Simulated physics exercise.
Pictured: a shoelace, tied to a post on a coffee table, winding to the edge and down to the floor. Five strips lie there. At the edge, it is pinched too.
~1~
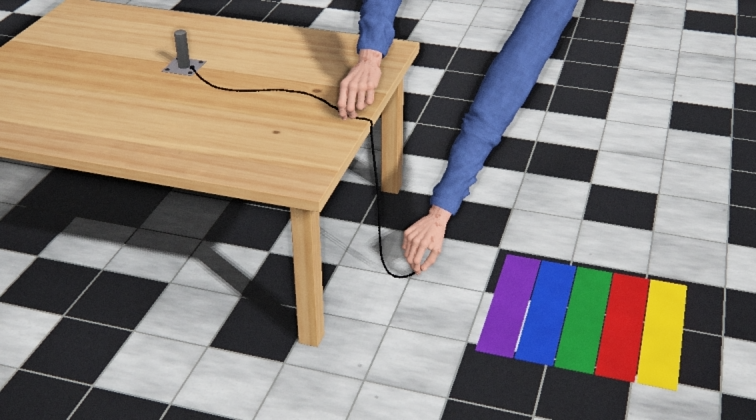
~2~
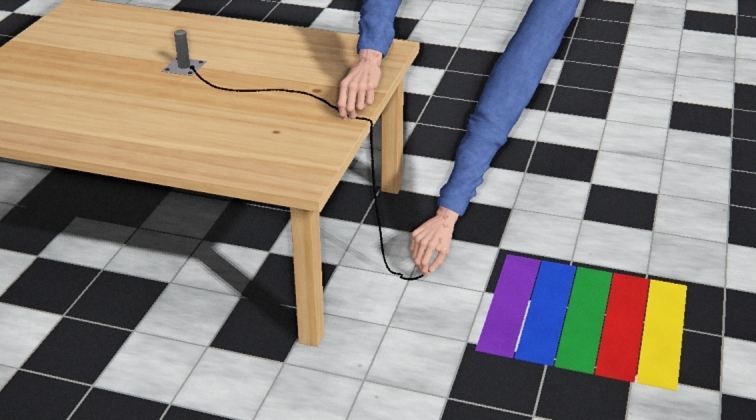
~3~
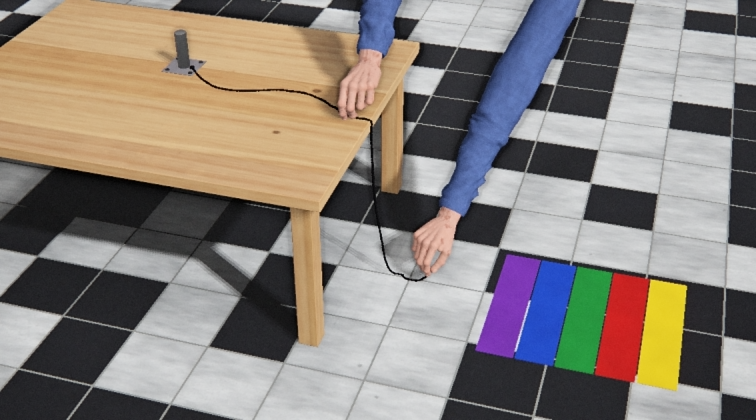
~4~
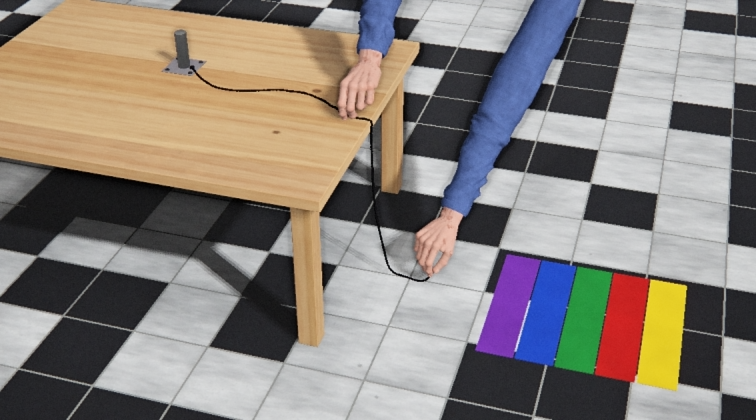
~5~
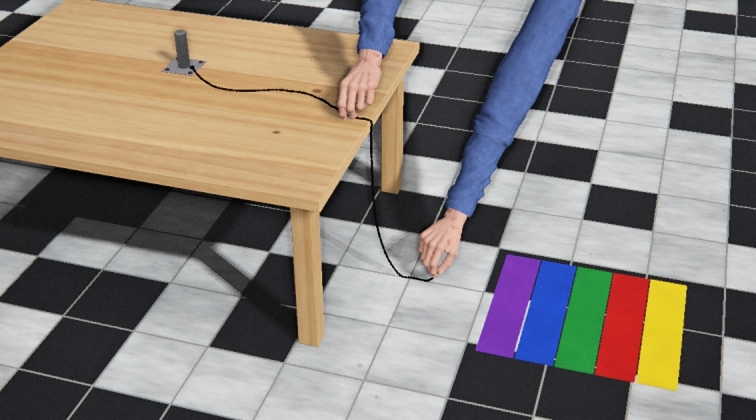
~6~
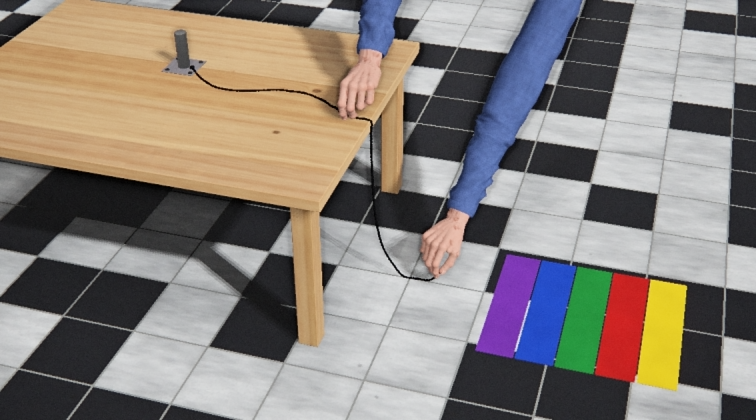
On a black-and-white checkered tile floor, seen from above at an angle by a still camera, stands a pale wooden table. A dark cord runs from a grey post on the tabletop to the edge, pressed there by one hand, then hangs to another blue-sleeved hand near the floor, left of purple, blue, green, red and yellow strips. The lower hand shifts slightly right with the cord's end, while all else stays still.
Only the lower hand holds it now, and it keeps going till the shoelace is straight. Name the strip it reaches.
The blue strip.
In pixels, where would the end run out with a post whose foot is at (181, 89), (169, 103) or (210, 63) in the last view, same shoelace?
One per try, in order: (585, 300), (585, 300), (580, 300).
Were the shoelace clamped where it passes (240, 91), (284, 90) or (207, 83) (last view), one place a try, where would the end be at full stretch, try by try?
Result per try (px, approx.): (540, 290); (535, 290); (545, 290).
Early on, end near (489, 282); short of the strips.
Midway, end near (530, 290); over purple.
At the end of the slack, end near (554, 294); over blue. It gets as far as the blue strip.
